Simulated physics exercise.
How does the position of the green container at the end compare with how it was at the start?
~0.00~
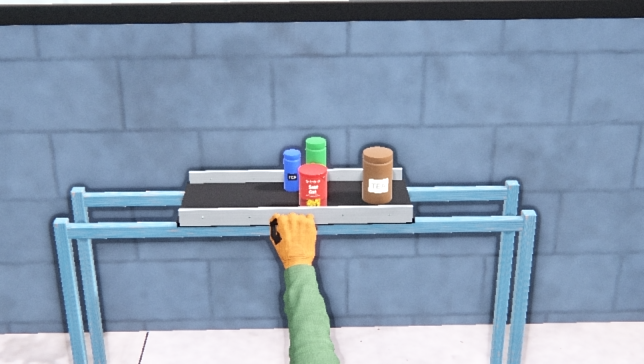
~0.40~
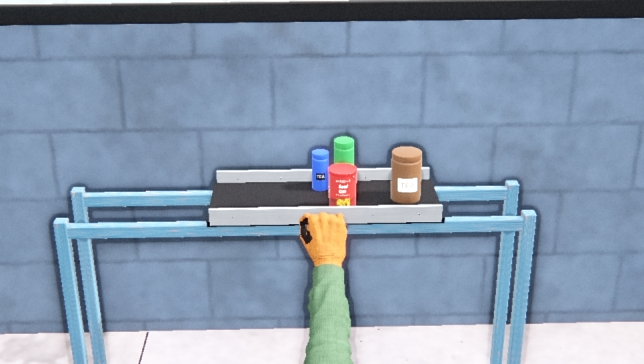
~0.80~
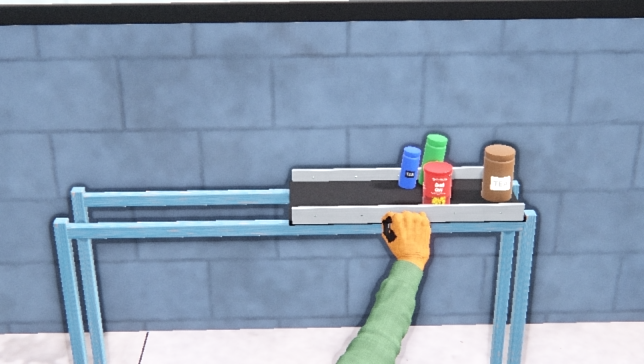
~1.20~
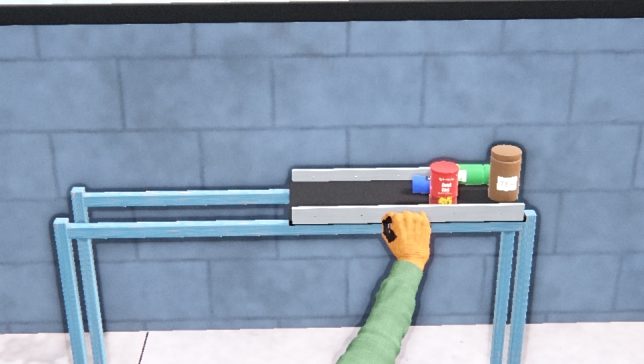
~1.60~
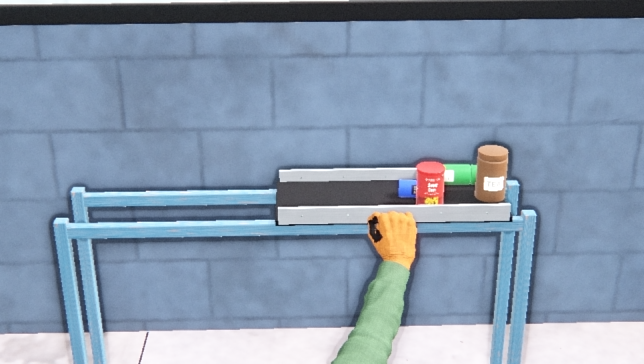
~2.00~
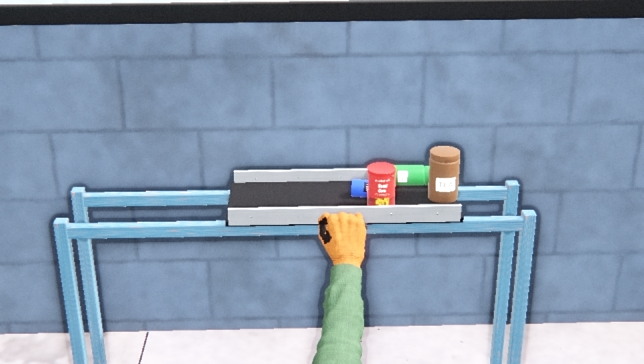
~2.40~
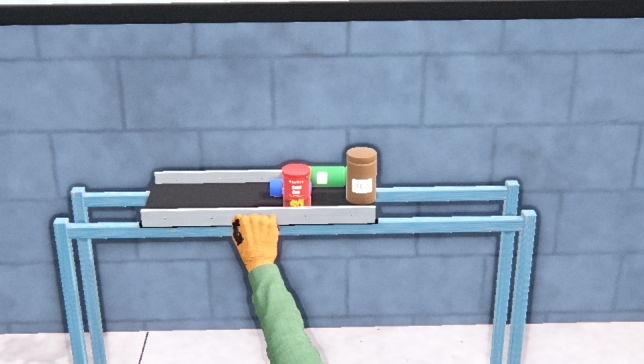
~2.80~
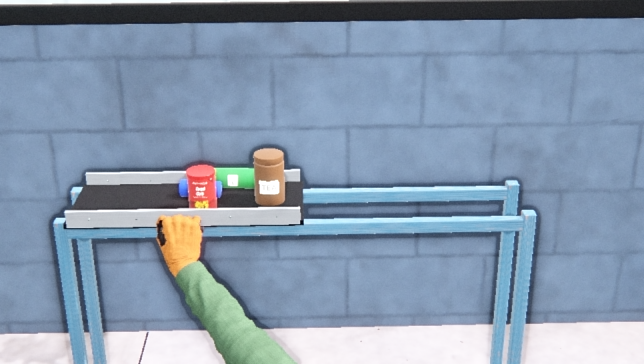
At the start the green container stands upright on the tray, and at the end it is lying on its side.
A gloved hand slides a tray right, two containers topple, and it slides back left.
